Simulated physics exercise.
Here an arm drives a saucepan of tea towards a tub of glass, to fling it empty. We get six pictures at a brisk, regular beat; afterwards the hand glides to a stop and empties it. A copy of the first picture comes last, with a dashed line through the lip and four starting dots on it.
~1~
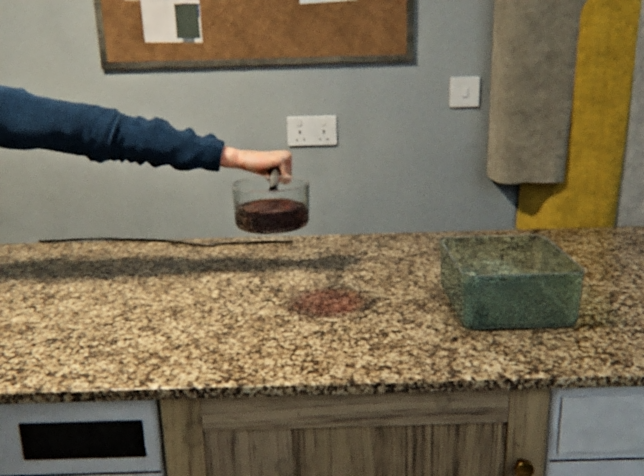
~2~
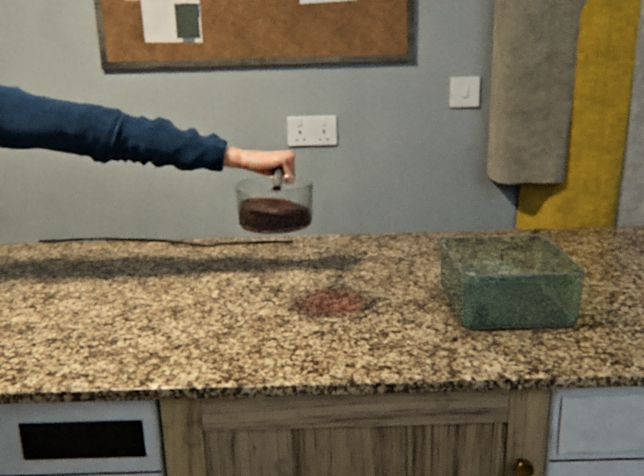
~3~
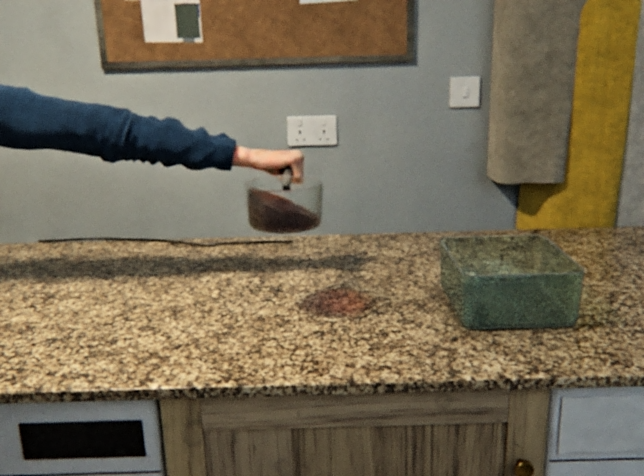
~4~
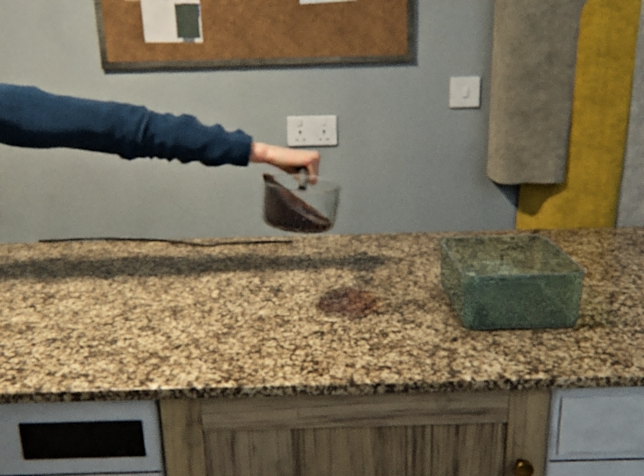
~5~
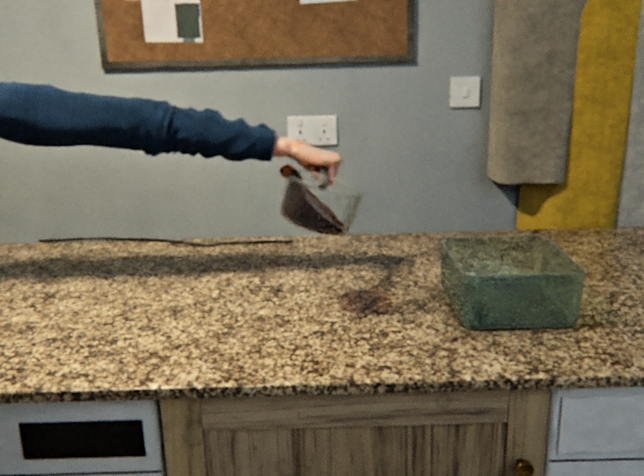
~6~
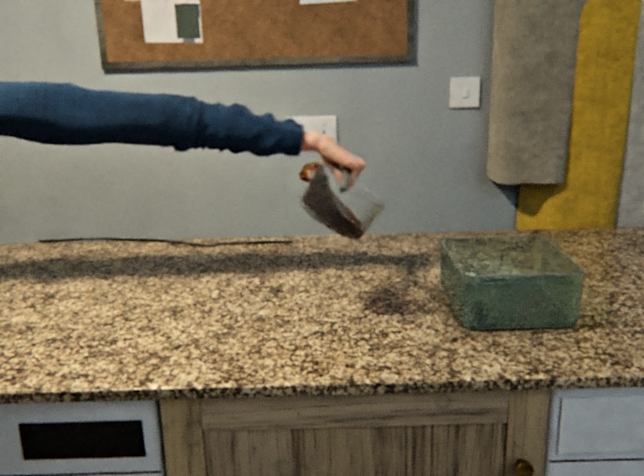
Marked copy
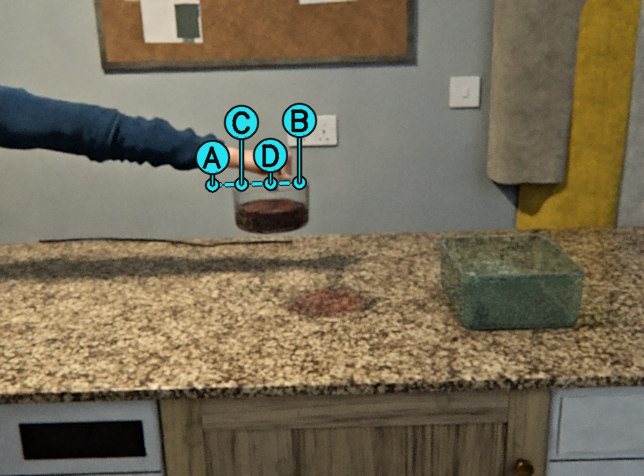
A hand in a blue sleeve moving a glass pan of dark liquid rightward over a speckled counter, then tilting it towards a glass tub.
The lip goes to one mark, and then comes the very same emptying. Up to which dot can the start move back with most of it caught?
Place D.
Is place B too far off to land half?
No, not at all.
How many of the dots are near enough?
Two of them.
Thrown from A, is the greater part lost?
Yes, it does.
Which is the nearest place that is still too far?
That would be C.
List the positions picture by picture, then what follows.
Upright, lip at (307, 182); tub from (461, 327) to (577, 324); nothing has left yet.
Upright, lip at (311, 182); nothing has left yet.
Upright, lip at (321, 182); nothing has left yet.
Tipped about 7°, lip at (339, 186); tea is over the rim, down to (272, 179).
Tipped about 18°, lip at (361, 193); tea is over the rim, down to (286, 175).
Tipped about 33°, lip at (383, 203); tea is over the rim, down to (308, 180).
On the marked copy, A at (212, 185); B at (299, 182); C at (241, 184); D at (270, 183).
For place A, about 8 % lands in the tub, 86 % falls short and 6 % goes beside or beyond.
For place B, about 81 % lands in the tub, 17 % falls short.
For place C, about 26 % lands in the tub, 65 % falls short and 9 % goes beside or beyond.
For place D, about 65 % lands in the tub, 33 % falls short and 3 % goes beside or beyond.
